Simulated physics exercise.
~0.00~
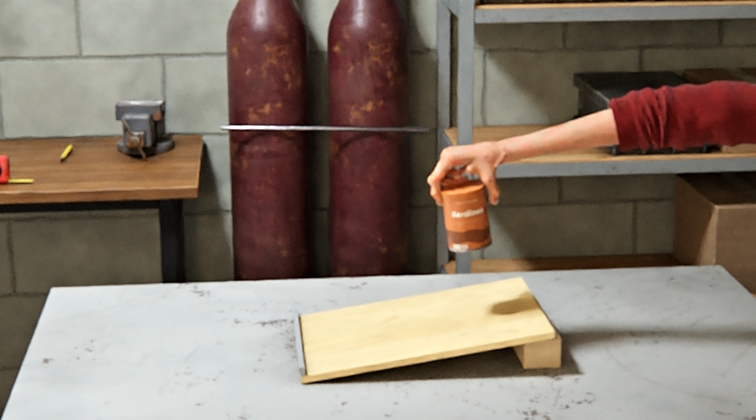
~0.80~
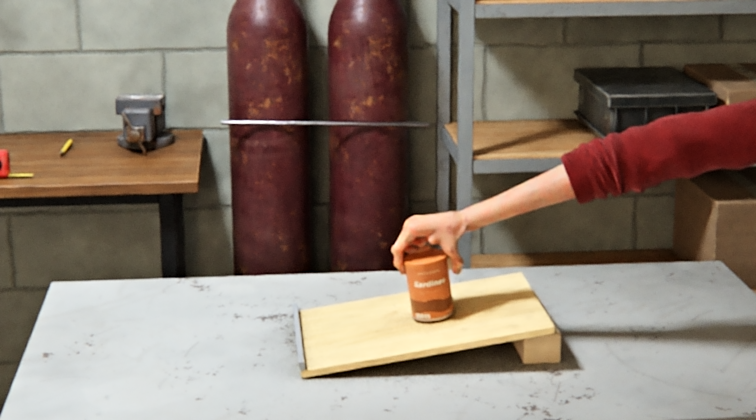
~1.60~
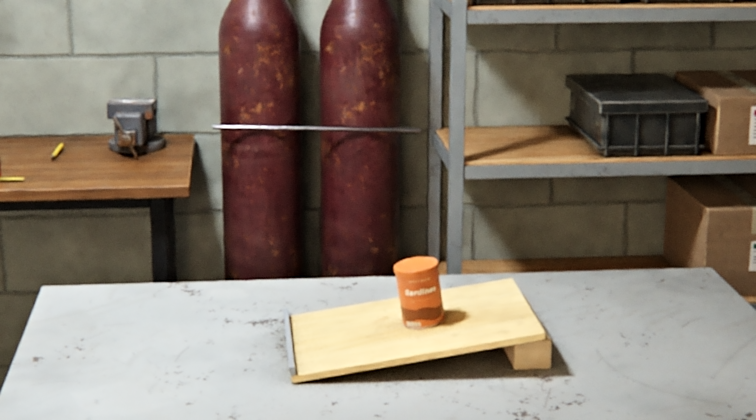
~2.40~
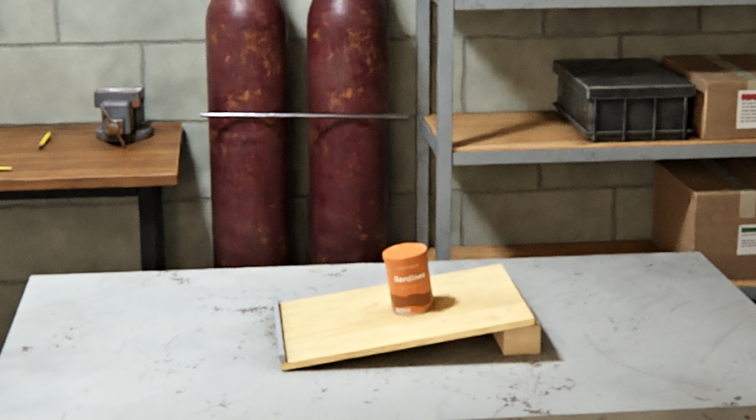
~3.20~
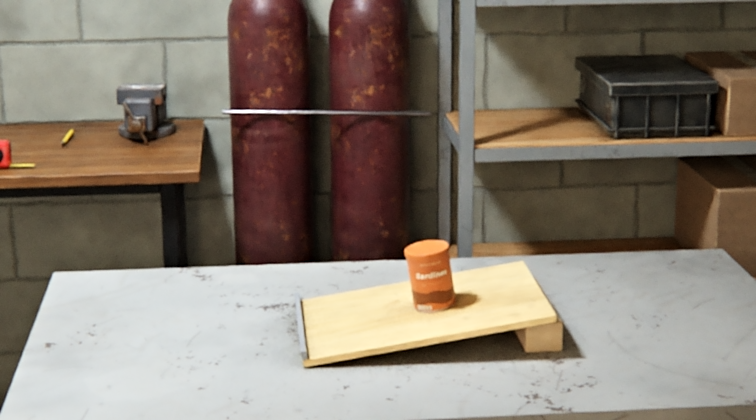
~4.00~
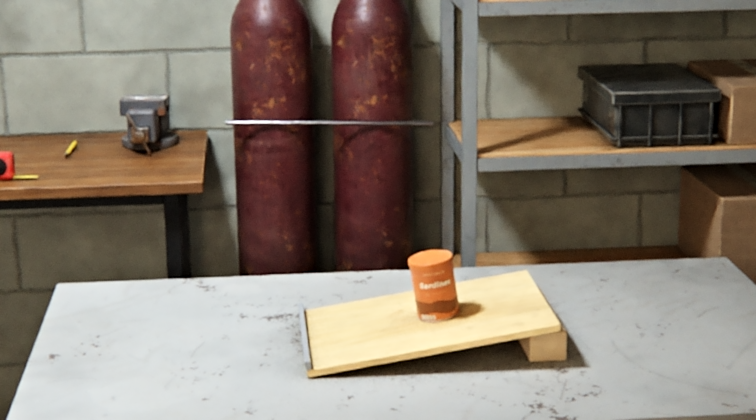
The footage shows a hand lowering an orange tin onto a tilted wooden board propped on a block atop a grey table, then letting go and withdrawing. The camera sways slightly while the tin stays in place on the slope, leaning a little, through the end.
